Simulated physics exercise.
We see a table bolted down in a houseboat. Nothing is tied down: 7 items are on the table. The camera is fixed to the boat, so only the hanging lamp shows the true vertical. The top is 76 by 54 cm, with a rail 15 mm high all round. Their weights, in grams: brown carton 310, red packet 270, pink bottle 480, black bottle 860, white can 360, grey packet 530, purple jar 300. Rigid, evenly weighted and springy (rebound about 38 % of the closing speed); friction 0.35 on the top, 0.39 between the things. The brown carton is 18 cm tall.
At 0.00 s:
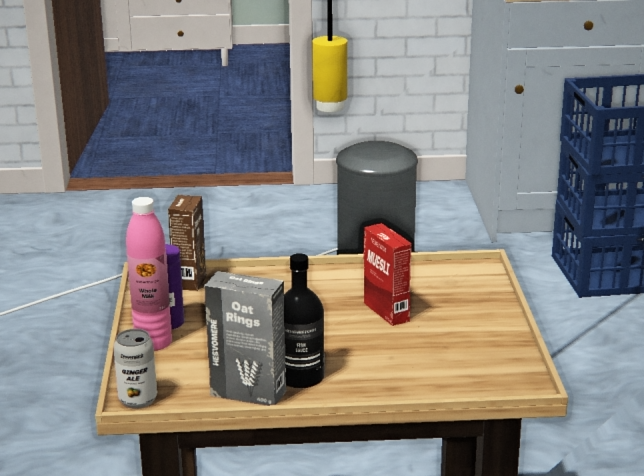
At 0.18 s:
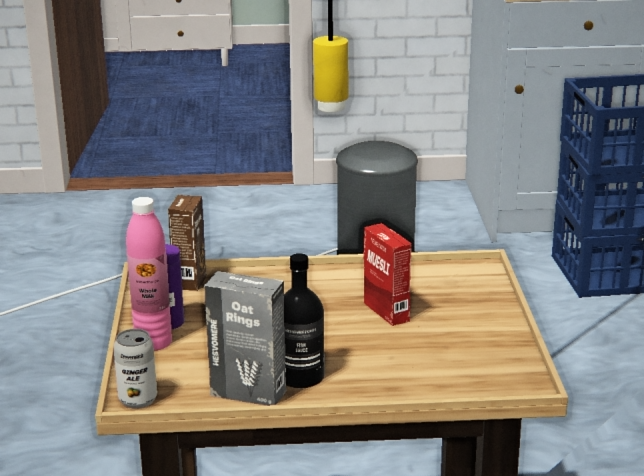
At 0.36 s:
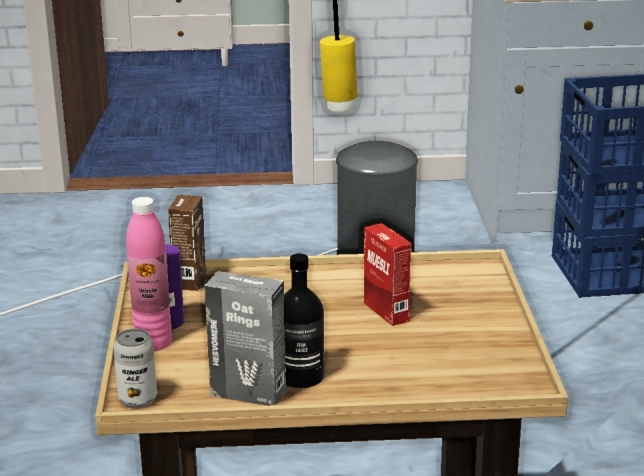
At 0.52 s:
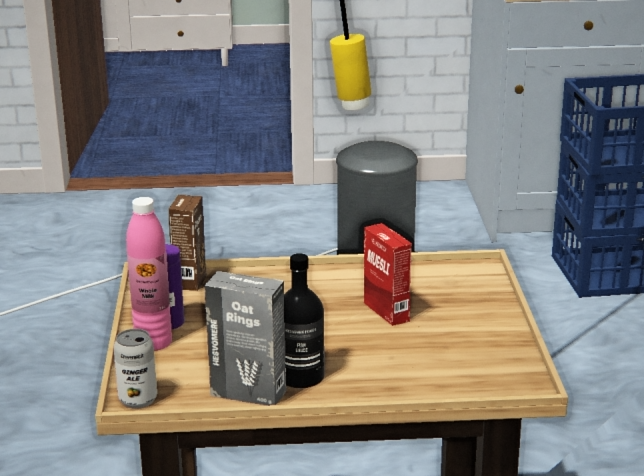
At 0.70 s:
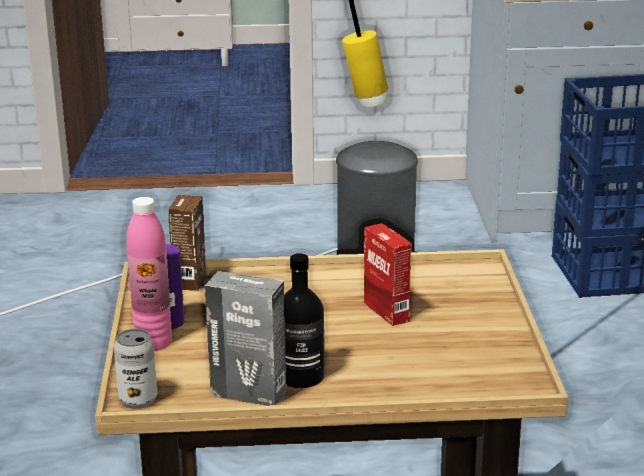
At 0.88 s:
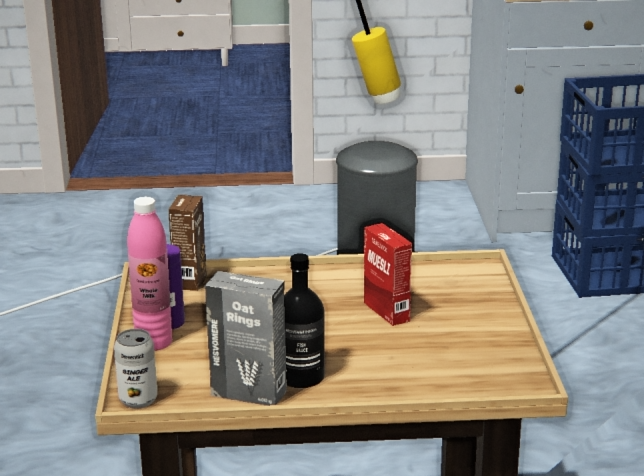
The yellow hanging lamp hung straight at first, then leaned steadily farther to the right, while the bottles, cartons and can on the wooden table stayed in their places.
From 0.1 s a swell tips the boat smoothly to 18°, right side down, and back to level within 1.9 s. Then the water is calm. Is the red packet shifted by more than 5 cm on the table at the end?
The red packet leaves its spot.
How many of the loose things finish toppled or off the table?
That comes to 3.
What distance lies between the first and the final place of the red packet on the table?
About 18 cm.
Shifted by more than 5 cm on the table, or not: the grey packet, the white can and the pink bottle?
The grey packet stays put; the white can keeps its place; the pink bottle ends elsewhere.
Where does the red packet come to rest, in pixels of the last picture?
At about (463, 284).
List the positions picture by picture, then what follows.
Boat level; red packet (387, 274); brown carton (188, 243), in the first frame.
Boat level; black bottle (300, 319); white can (136, 369), in the second frame.
Heel 3°, right side down; grey packet (246, 340), in the third frame.
Heel 7°, right side down; brown carton (188, 243); pink bottle (148, 274), in the fourth frame.
Heel 13°, right side down; black bottle (300, 318); white can (136, 369), in the fifth frame.
Heel 17°, right side down; red packet (387, 274); grey packet (247, 339), in the sixth frame.
After 1.28 s, heel 16°, right side down; red packet 47° off its base near (418, 271); pink bottle 30° off its base; brown carton 14° off its base.
After 1.38 s, heel 13°, right side down; red packet on its side near (444, 289); pink bottle 62° off its base; brown carton 34° off its base.
After 1.48 s, heel 10°, right side down; red packet on its side near (461, 283); pink bottle on its side; brown carton 75° off its base.
After 1.58 s, heel 7°, right side down; red packet on its side near (463, 284); brown carton on its side; pink bottle on its side.
In the end (2.5 s), toppled on the table, brown carton, red packet and pink bottle; the other 4 under 5 cm from the start. At the end, from the last picture's camera, red packet near (463, 284).
